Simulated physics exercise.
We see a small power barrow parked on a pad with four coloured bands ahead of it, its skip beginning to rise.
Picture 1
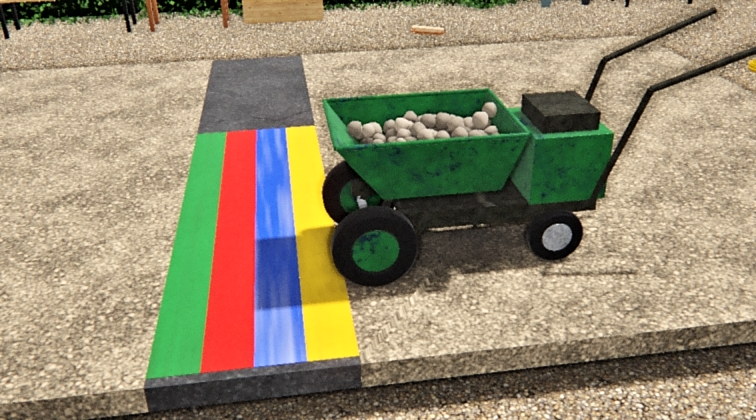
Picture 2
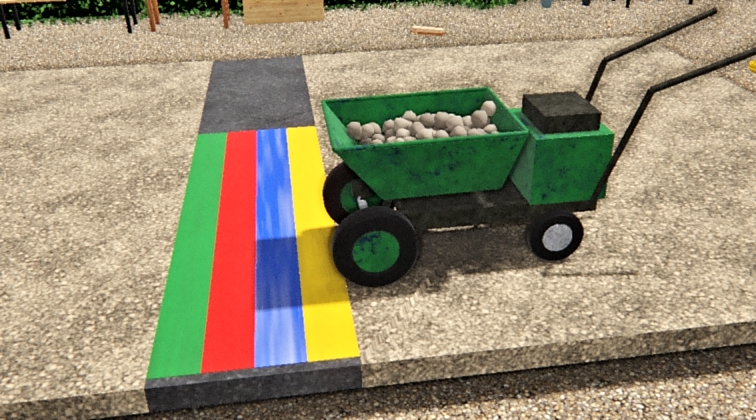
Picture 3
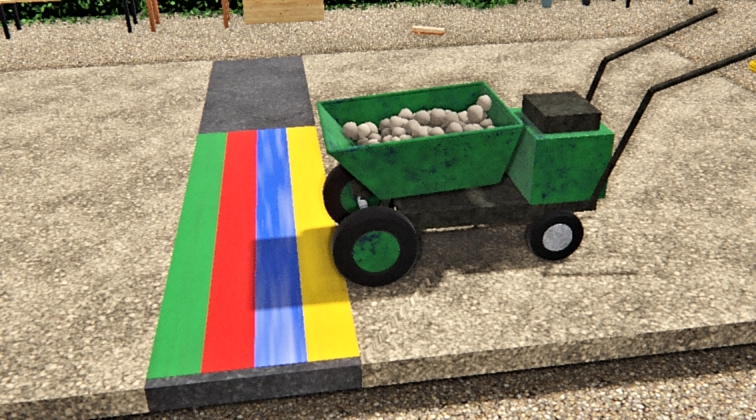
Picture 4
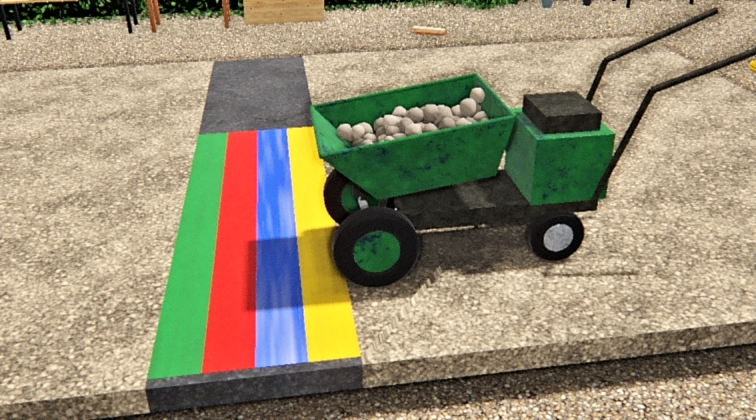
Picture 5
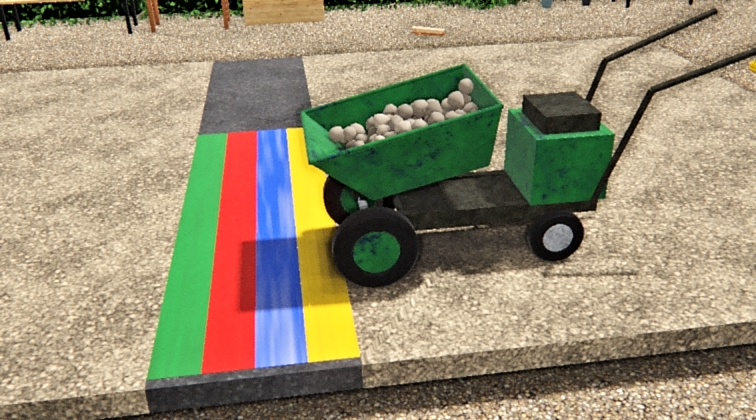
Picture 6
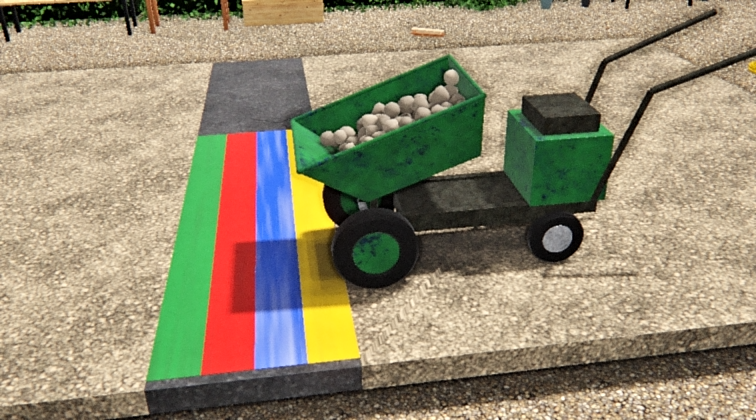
Green power barrow standing still beside yellow, blue, red and green strips, its skip of pebbles tilting gradually to the left.
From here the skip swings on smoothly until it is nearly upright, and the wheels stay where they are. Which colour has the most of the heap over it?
Most lies over the red band.
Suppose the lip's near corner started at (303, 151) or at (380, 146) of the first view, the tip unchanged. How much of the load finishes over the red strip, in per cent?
In turn 30 and 30 in a hundred.
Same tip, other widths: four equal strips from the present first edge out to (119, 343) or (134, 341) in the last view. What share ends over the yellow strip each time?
In turn 0 and 0 in a hundred.
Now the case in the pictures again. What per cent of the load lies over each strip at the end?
About: Yellow strip 0, blue strip 15, red strip 45, green strip 25 per cent.
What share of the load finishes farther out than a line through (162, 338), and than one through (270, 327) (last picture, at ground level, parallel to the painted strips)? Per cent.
First some 20, then 90 per cent.
Just after the last frame, skip tipped steeply; every one in the skip.
A moment on, skip tipped steeply; the larger part in the skip; about a tenth over the red strip; just a few over the green strip.
Further on, skip tipped right over; about a tenth in the skip; about a tenth over the blue strip; roughly a third over the red strip; roughly a quarter over the green strip; about a tenth off the paint.
When it is over, skip tipped right over; just a few in the skip; not one over the yellow strip; about a tenth over the blue strip; roughly half over the red strip; roughly a quarter over the green strip; about a tenth off the paint.
